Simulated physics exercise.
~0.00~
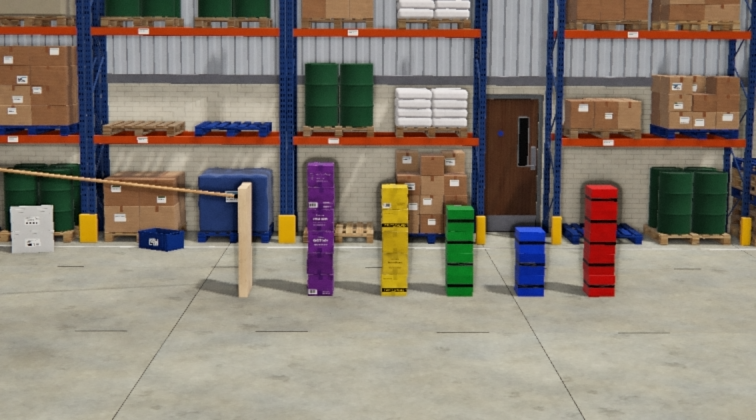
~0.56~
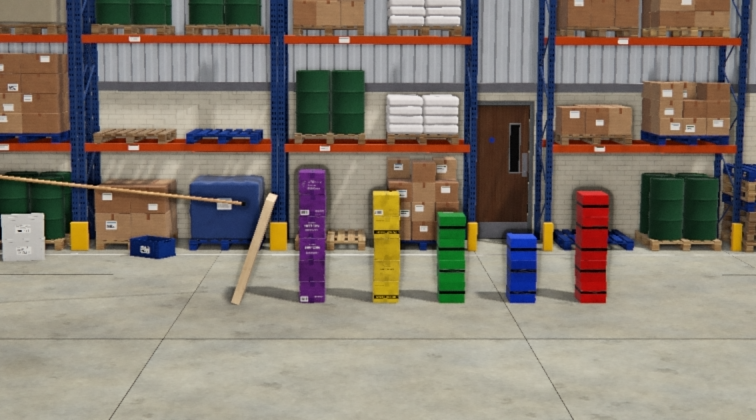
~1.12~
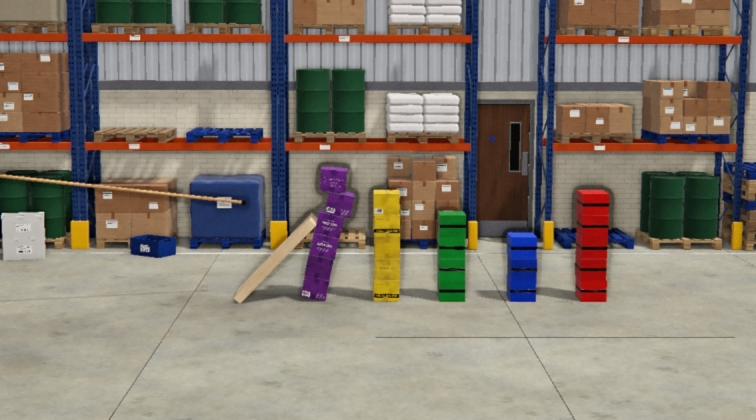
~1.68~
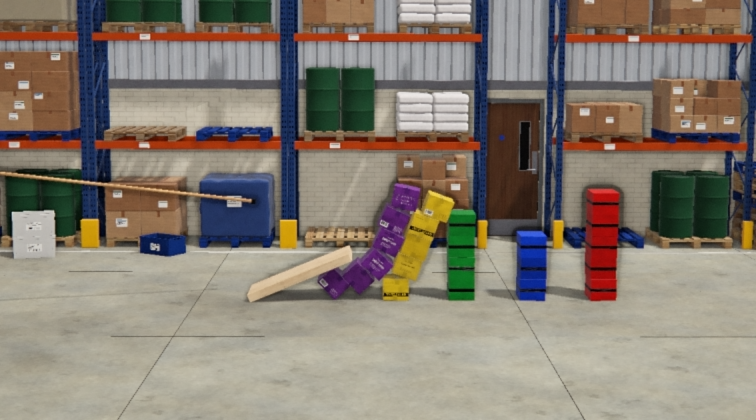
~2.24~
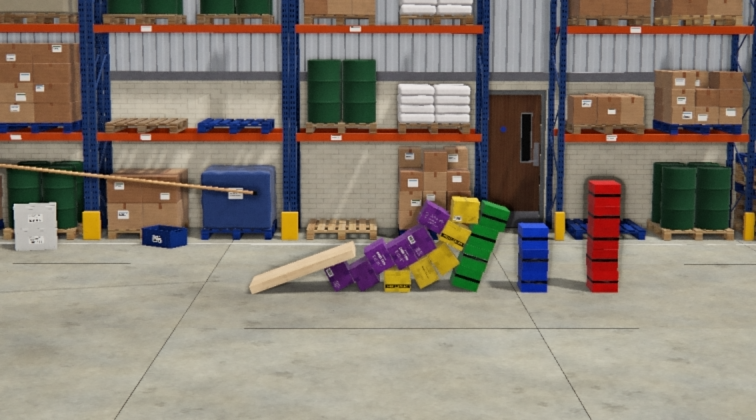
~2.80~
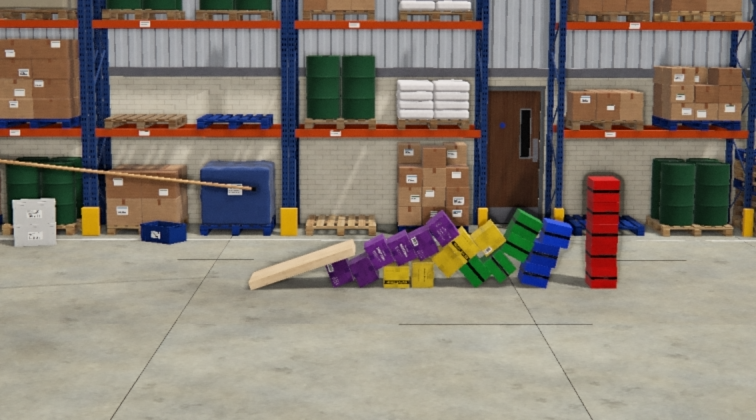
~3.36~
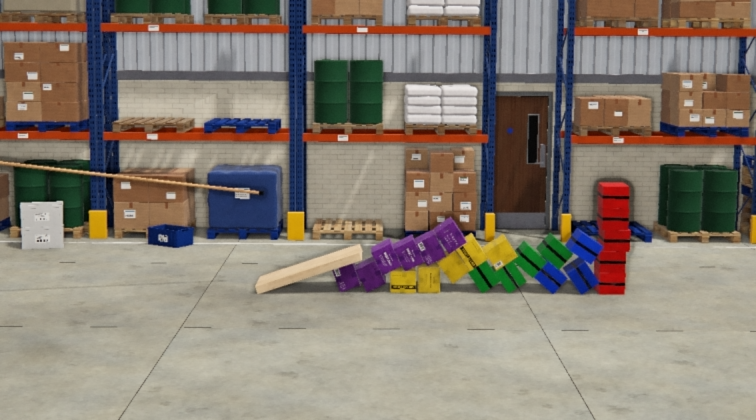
The video shows a wooden board in a warehouse, beside a rope-like pole, tipping right into a row of stacked cartons. The purple, yellow, green and blue stacks topple in turn, ending in a slumped line against the red stack, which stays standing.
